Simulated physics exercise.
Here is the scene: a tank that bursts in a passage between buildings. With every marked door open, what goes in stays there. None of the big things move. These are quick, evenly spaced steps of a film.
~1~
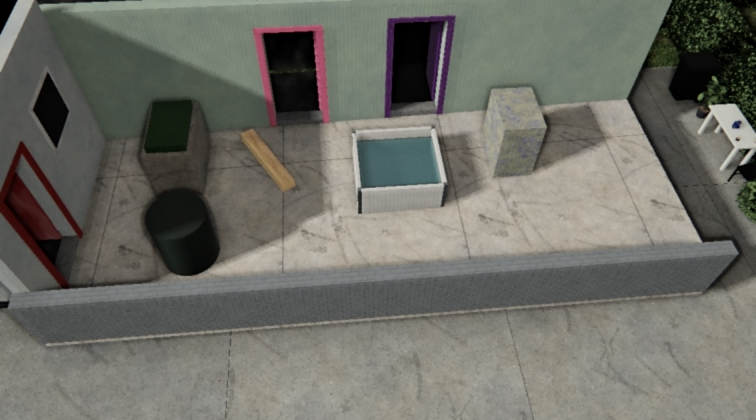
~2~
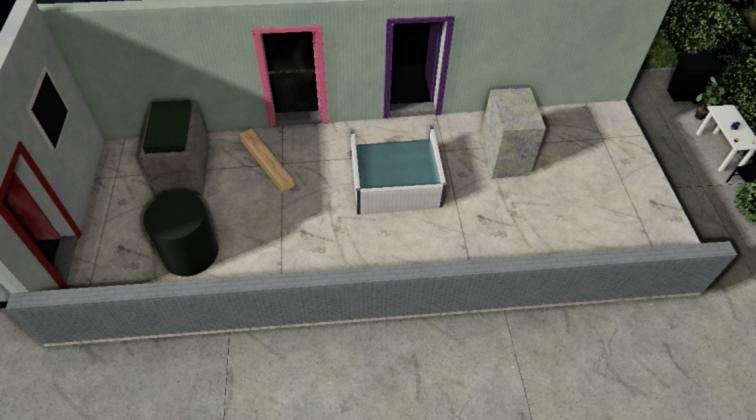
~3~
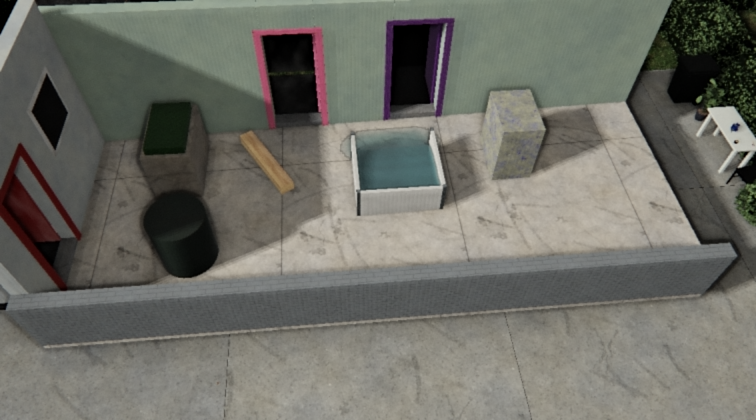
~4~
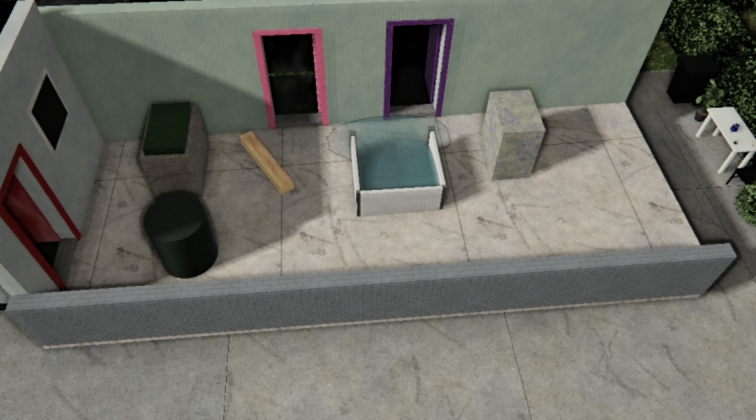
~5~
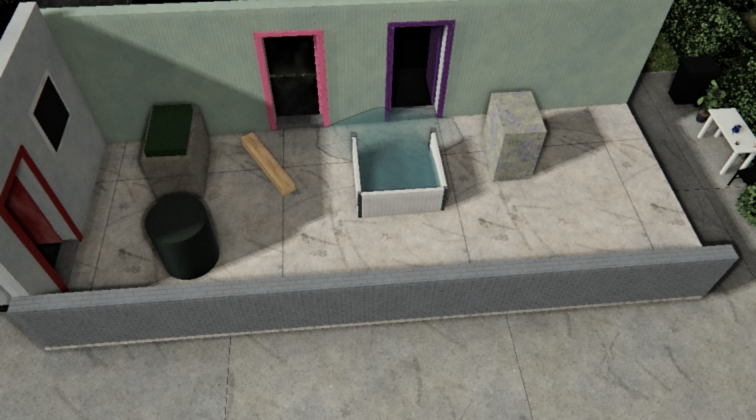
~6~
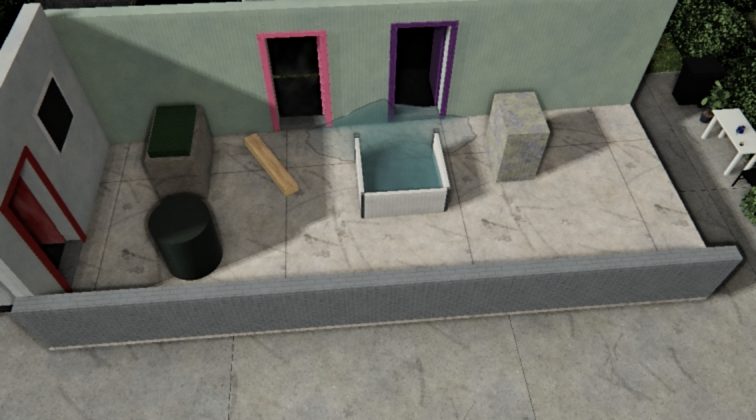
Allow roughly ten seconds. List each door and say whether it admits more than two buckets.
The pink door gets two buckets or fewer. The red door gets two buckets or fewer. The purple door gets over two buckets.
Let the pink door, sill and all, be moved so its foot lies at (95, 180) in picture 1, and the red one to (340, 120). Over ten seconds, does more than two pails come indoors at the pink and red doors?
Pink door stays within it, red door tops the limit.
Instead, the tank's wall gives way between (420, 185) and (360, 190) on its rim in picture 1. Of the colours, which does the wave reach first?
The red one.
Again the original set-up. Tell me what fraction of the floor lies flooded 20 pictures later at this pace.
Around 35 percent.
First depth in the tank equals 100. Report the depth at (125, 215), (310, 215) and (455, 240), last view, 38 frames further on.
4, 2 and 2 in a hundred, in turn.
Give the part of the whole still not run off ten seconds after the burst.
About 82 %.
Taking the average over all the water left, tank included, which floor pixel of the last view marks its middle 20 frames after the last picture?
I'd say around (364, 154).
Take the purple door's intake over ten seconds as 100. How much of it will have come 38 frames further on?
About 100 per cent.
A moment on, water covers 10 % of the floor; the pink door wet at the sill, nothing in, the red door not reached, the purple door over two buckets in.
Next, water covers 20 % of the floor; the pink door wet at the sill, nothing in, the red door not reached, the purple door far over two buckets in.
Then, water covers 35 % of the floor; the pink door wet at the sill, nothing in, the red door not reached, the purple door far over two buckets in.
Later, water covers 50 % of the floor; the pink door under two buckets in, the red door wet at the sill, nothing in, the purple door far over two buckets in.
In the end, water covers 50 % of the floor; the pink door under two buckets in, the red door wet at the sill, nothing in, the purple door far over two buckets in.
